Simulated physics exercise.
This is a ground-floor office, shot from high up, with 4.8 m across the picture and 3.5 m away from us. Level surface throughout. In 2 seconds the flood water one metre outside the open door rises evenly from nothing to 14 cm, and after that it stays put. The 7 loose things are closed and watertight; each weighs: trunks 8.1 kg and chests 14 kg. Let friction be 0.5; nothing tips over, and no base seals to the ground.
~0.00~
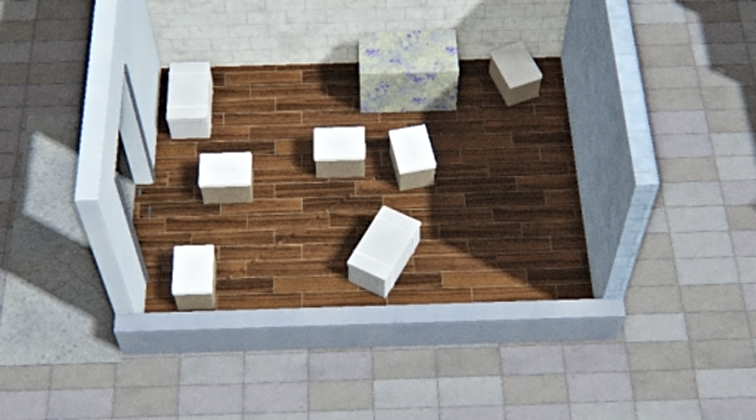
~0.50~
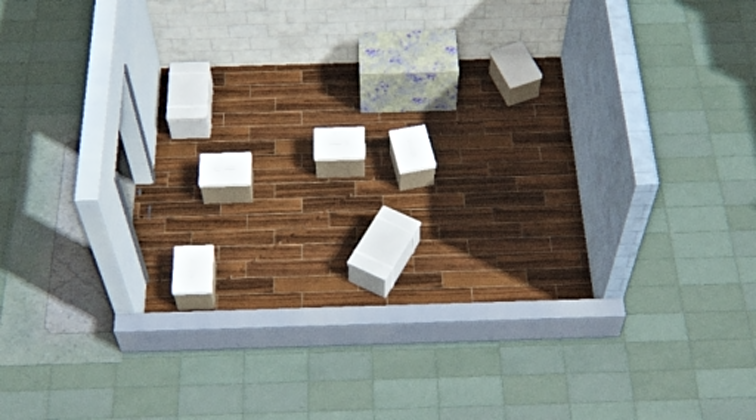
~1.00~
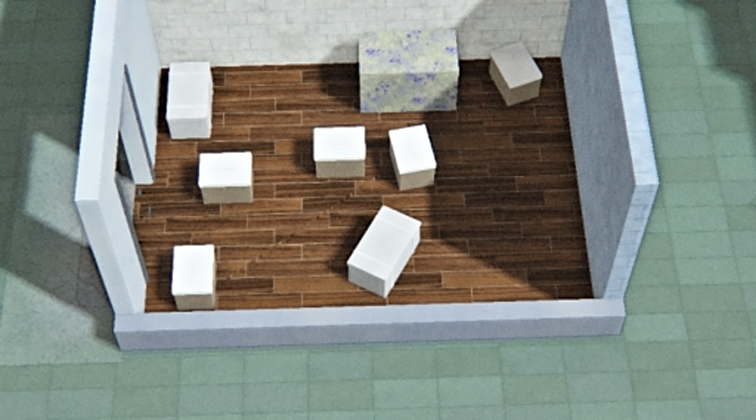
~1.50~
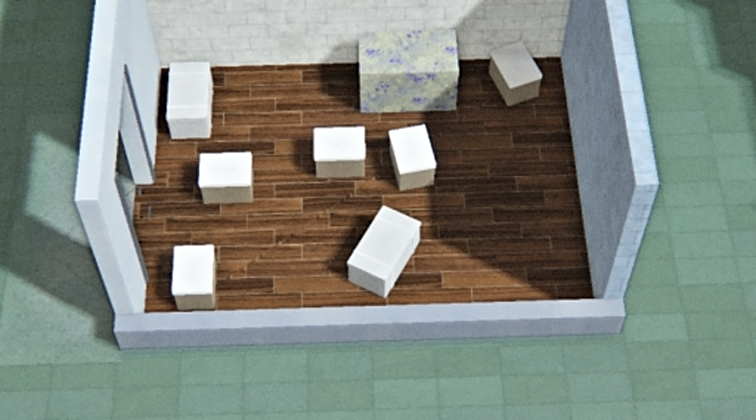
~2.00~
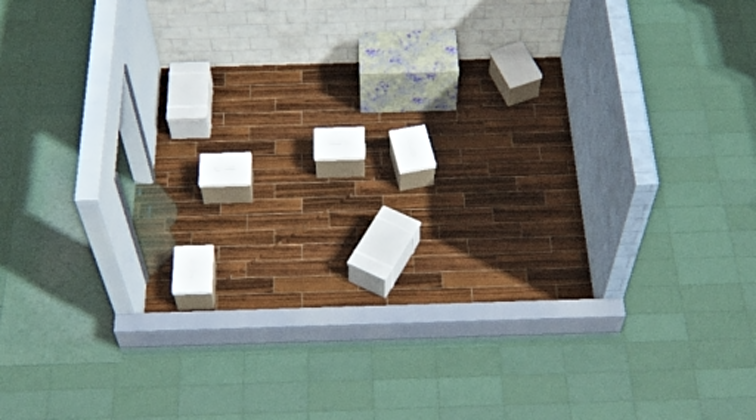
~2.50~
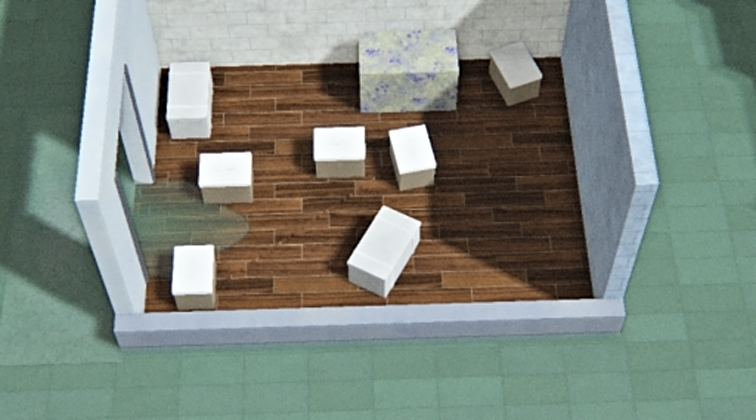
We see an open-topped room with pale boxes and a patterned block on a wooden floor as greenish water covers the paving outside, then enters through the left wall's opening and spreads across the floor; the boxes stay still.
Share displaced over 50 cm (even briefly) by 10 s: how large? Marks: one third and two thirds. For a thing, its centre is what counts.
It stays in the lowest third.
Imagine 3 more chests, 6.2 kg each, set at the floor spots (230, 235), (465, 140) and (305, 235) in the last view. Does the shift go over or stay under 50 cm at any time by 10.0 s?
Taking them in order, the first is beyond that distance, the second is within that distance and the third is beyond that distance.
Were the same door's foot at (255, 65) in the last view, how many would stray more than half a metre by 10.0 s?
So the tally would be 3.
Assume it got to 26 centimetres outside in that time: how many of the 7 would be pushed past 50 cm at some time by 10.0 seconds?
Then it comes to 6.
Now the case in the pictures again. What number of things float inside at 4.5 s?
The count is 0.
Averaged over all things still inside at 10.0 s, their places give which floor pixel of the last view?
Mean floor pixel: About (353, 174).
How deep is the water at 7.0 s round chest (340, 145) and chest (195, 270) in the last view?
Around 3 cm and 4 cm.
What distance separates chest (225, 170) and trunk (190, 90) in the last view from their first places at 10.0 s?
In turn: 50 cm, 10 cm.
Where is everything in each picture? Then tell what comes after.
In the first frame, a trunk at (384, 242) rests on the ground; a chest at (412, 148) rests on the ground; 0.0 m2 under water; 0 of 7 have shifted.
In the second frame, a trunk at (384, 242), on the bottom; a chest at (412, 148) rests on the ground; 0.0 m2 under water; 0 of 7 have shifted.
In the third frame, a trunk at (384, 242) rests on the ground; a chest at (412, 148) rests on the ground; water covers 0.0 m2; 0 of 7 have shifted.
In the fourth frame, a trunk at (384, 242) rests on the ground; a chest at (412, 148) rests on the ground; 0.0 m2 under water; 0 of 7 have shifted.
In the fifth frame, a trunk at (384, 242), on the bottom; a chest at (412, 148) rests on the ground; water covers 0.2 m2; 0 of 7 have shifted.
In the sixth frame, a trunk at (384, 242), on the bottom; a chest at (412, 148) rests on the ground; water covers 0.9 m2; 0 of 7 have shifted.
After 3.5 s 0 of 7 are over 50 cm from their spots; 0 afloat.
After 4.5 s 1 of 7 are over 50 cm from their spots; 0 afloat.
After 7.0 s 1 of 7 are over 50 cm from their spots; 2 afloat.
After 10.0 s 2 of 7 are over 50 cm from their spots, and 2 have been at some point; 2 afloat.
